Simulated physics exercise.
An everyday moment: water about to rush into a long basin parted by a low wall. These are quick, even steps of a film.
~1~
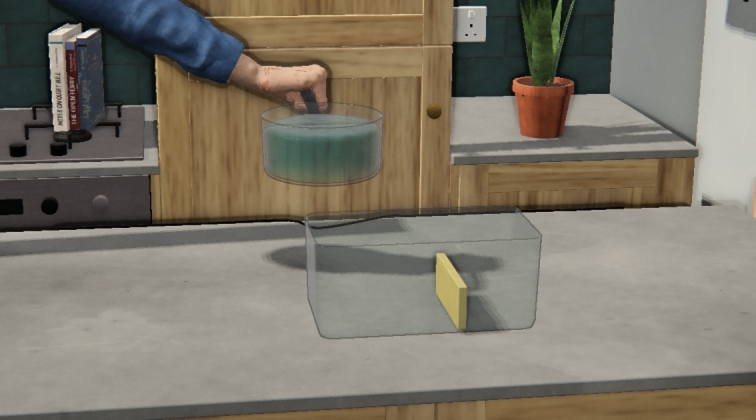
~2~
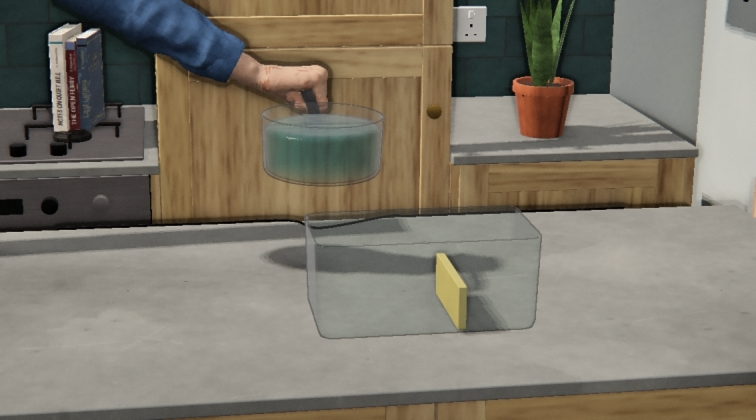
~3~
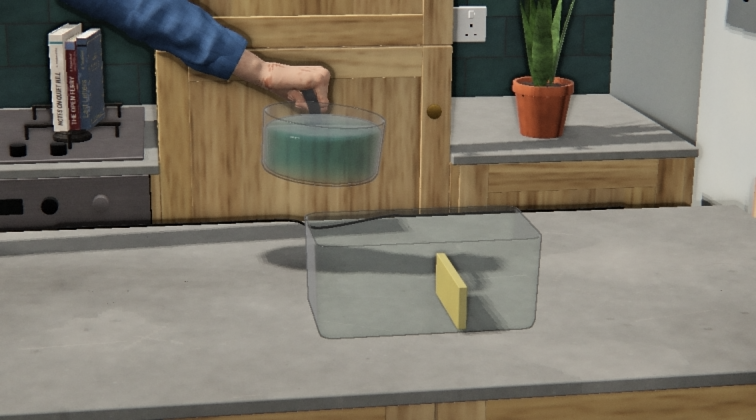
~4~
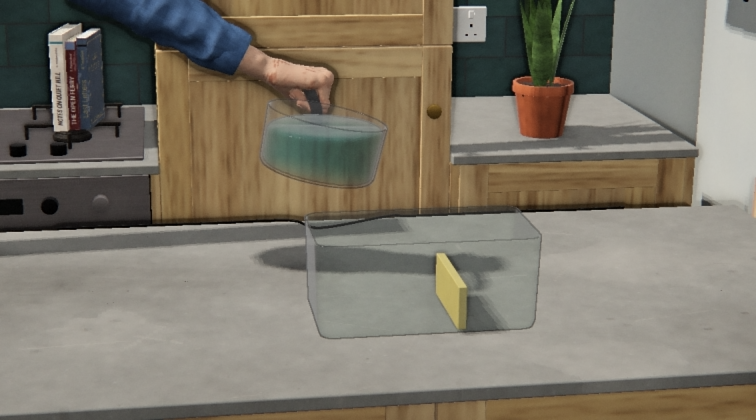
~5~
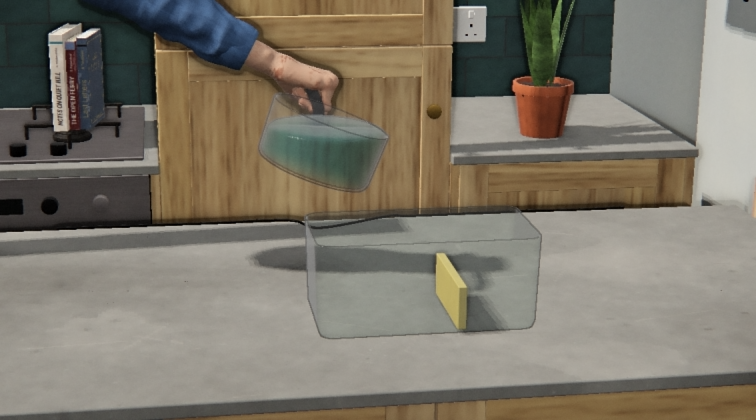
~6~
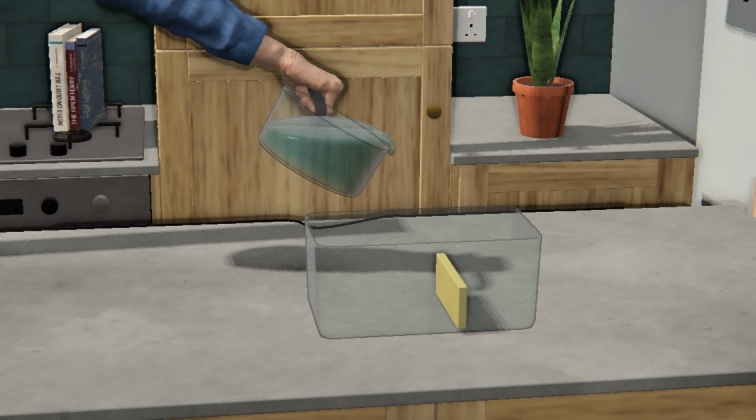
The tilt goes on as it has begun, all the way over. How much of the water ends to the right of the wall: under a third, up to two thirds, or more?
The share right of the wall is not even a third.
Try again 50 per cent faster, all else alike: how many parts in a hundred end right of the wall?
Roughly 10 in a hundred.
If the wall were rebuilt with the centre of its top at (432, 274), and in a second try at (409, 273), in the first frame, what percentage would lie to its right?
The first gives 30 %, the second 60 %.
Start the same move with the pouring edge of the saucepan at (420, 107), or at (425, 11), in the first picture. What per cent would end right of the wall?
In turn 45 and 65 in a hundred.
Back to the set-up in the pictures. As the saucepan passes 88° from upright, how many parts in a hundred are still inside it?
Some 30 per cent.
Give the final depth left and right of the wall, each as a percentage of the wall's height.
Left: 60 %. Right: 10 %.
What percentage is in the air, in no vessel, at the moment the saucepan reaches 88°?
Roughly 35 in a hundred.
A moment on, the saucepan is tipped on its side and 30 per cent is still to pour, 36 is left of the wall and 1 right of it.
Next, the saucepan is tipped right over and 7 per cent is still to pour, 85 is left of the wall and 2 right of it.
Then the saucepan is tipped right over and 1 per cent is still to pour, 91 is left of the wall and 5 right of it.
Later the saucepan is tipped right over and 0 per cent is still to pour, 92 is left of the wall and 5 right of it.
Finally, 92 per cent lies left of the wall, 5 right of it and 3 outside.
